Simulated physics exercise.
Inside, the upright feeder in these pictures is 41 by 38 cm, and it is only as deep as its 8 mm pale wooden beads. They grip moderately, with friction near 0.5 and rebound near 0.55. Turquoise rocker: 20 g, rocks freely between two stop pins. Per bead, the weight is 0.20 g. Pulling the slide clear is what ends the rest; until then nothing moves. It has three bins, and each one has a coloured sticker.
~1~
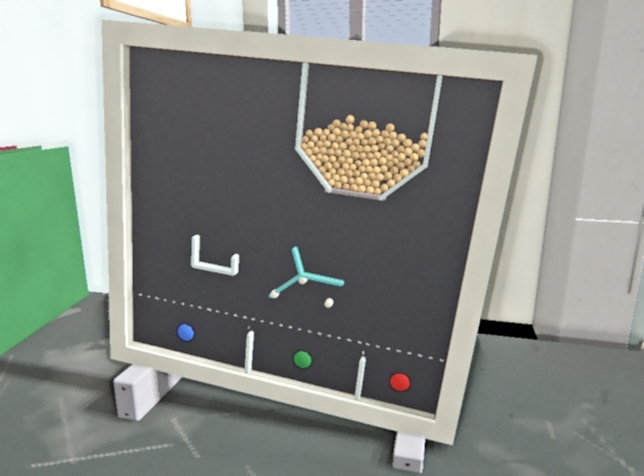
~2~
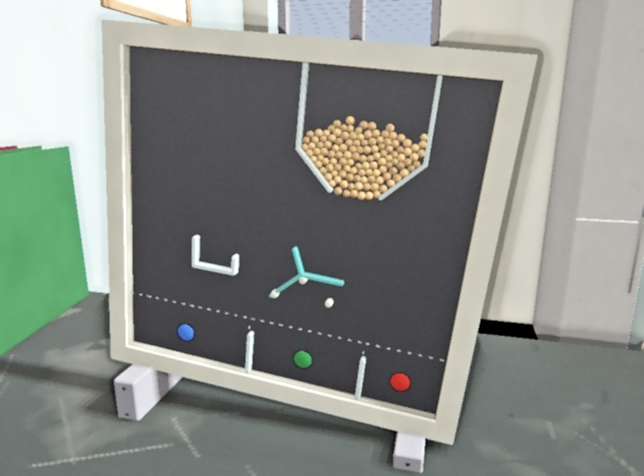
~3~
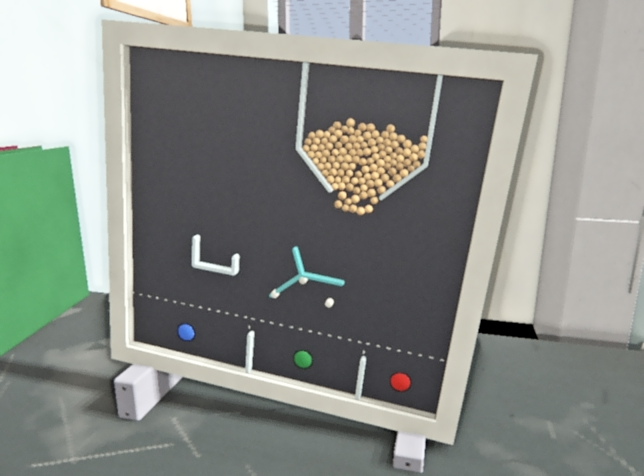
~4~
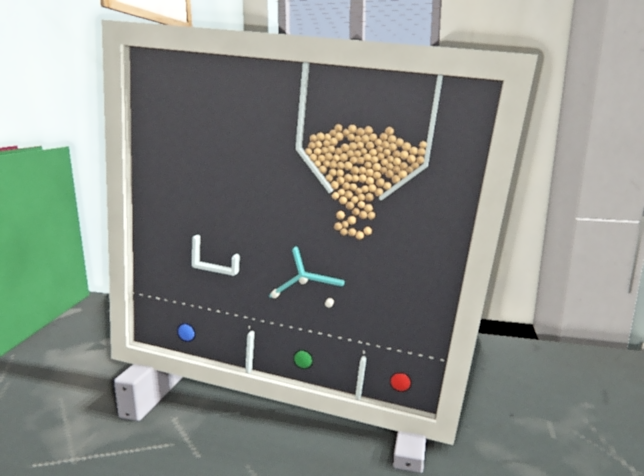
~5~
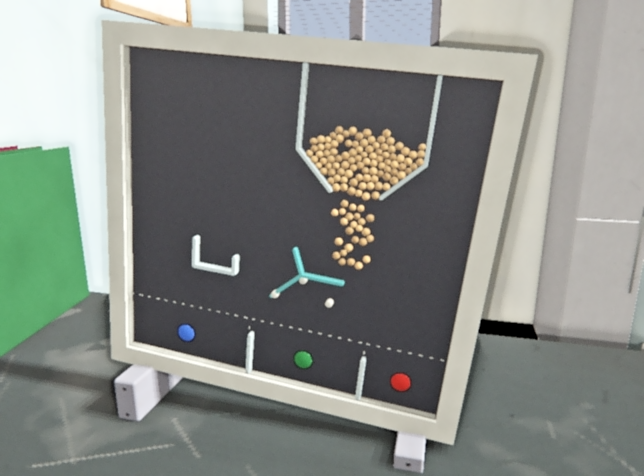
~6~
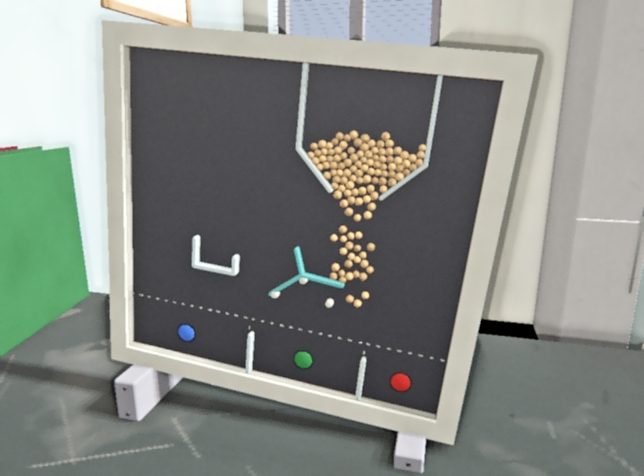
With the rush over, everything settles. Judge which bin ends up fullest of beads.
The fullest is green.
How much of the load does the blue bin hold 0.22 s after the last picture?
I'd say near 0 in a hundred.
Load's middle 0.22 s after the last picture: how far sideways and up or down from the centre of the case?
The middle sits around 9 cm right and 9 cm below.
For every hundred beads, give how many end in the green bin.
Something close to 60 in a hundred ends up there.
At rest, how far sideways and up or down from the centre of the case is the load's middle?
The middle sits around 8 cm right of it and 18 cm below it.
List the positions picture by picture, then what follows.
Tilted 6° clockwise; about 120 beads; beads centred (363, 156); turquoise rocker (303, 280) tilted 15°; red (400, 382), blue (186, 333), green (303, 360); slide (328, 190) to (384, 198), in the first frame.
Beads centred (363, 159); 3 out, bottom bead (361, 195), in the second frame.
Beads centred (363, 162); 10 out, bottom bead (361, 211), in the third frame.
Beads centred (362, 171); 21 out, bottom bead (360, 235); turquoise rocker (304, 280) tilted 15°, in the fourth frame.
Beads centred (359, 178); 26 out, bottom bead (359, 266), in the fifth frame.
Beads centred (362, 191); 35 out, bottom bead (357, 303); turquoise rocker (304, 280) tilted 12°; wall ends (251, 335), (363, 360), (196, 238) to (236, 258), (306, 60) to (331, 190), (382, 198) to (441, 73), in the sixth frame.
Then, 0.10 s after the last picture, the beads' middle is 9 cm right of and level with the centre; red 10 %, green 5 %; turquoise rocker right end down 23°.
Then, 0.22 s after the last picture, the beads' middle is 9 cm right of and 9 cm below the centre; red 15 %, green 35 %; turquoise rocker right end down 23°.
Then, 0.45 s after the last picture, the beads' middle is 7 cm right of and 17 cm below the centre; red 35 %, green 60 %; turquoise rocker right end down 23°.
All still 1.4 s after it, red 40 %, blue 0 %, green 60 %; turquoise rocker right end down 23°.
